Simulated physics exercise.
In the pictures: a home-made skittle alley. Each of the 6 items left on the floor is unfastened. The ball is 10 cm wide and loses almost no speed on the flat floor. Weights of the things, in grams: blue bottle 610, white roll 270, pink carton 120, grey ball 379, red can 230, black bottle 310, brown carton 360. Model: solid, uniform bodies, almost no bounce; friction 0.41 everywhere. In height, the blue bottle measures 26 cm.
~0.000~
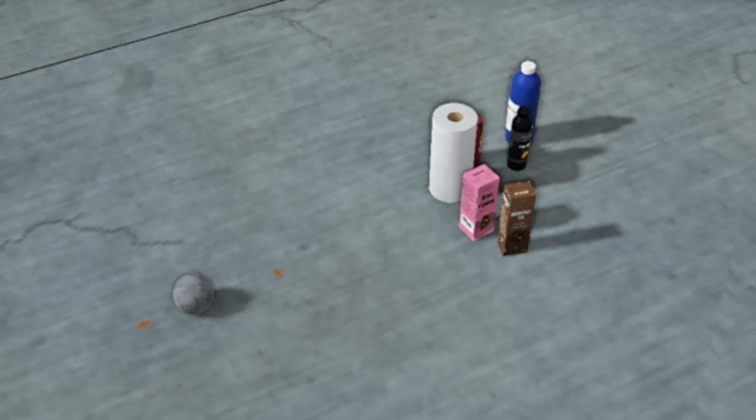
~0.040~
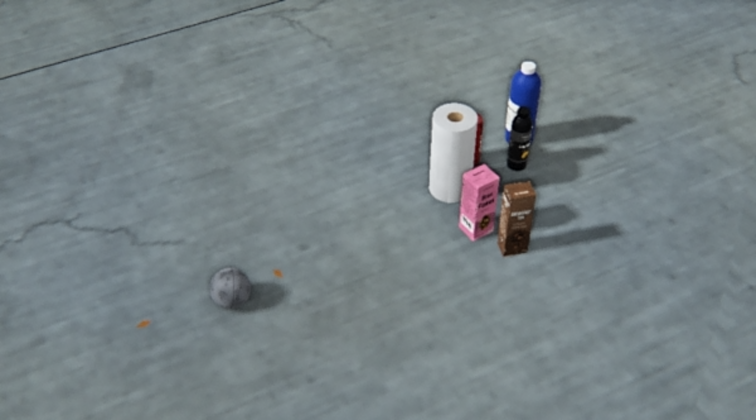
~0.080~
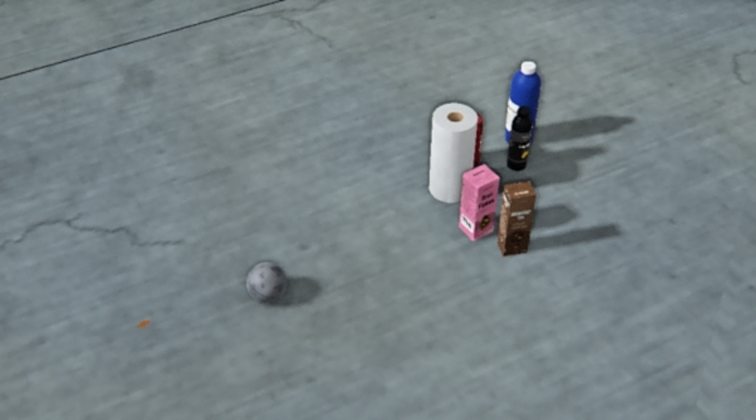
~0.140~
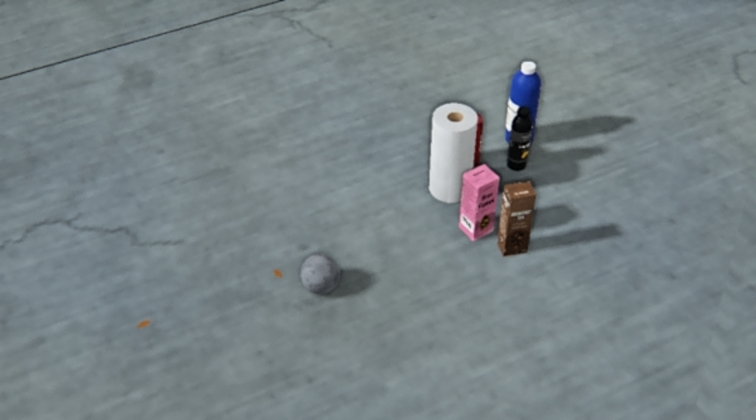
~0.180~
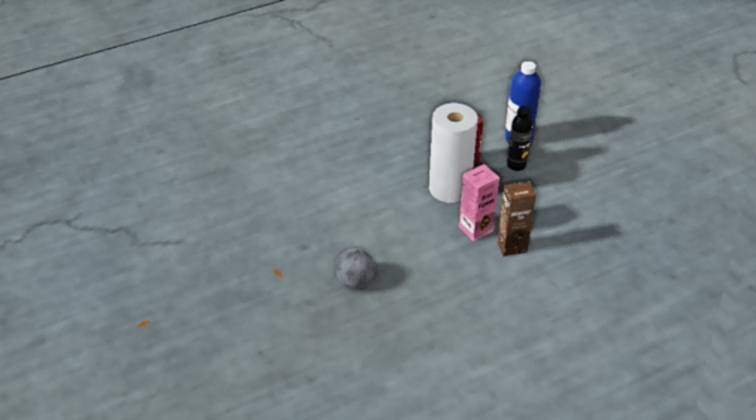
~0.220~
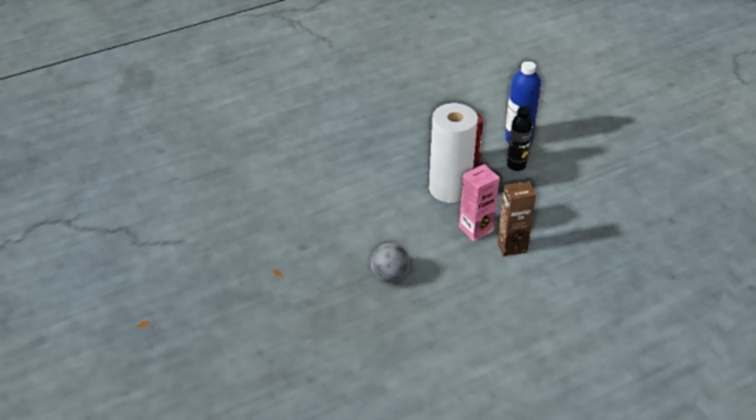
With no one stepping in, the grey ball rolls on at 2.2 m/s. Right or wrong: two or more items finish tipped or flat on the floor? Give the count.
Wrong, one.
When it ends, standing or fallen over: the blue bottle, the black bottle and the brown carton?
Outcome noted - the blue bottle survives without falling, the black bottle survives without falling, the brown carton ends up fallen.
By 0.52 s, ball has run 94 cm; grey ball near (564, 244); brown carton tilted 27°.
By 0.92 s, ball has run 132 cm; grey ball near (715, 239); brown carton on its side.
By 1.52 s, ball has run 189 cm; brown carton on its side.
When it is over (1.9 s), lying over on the floor, brown carton; the other 5 within 8 cm of the start. End places, in pixels of the last picture, blue bottle near (524, 103), white roll near (453, 154).
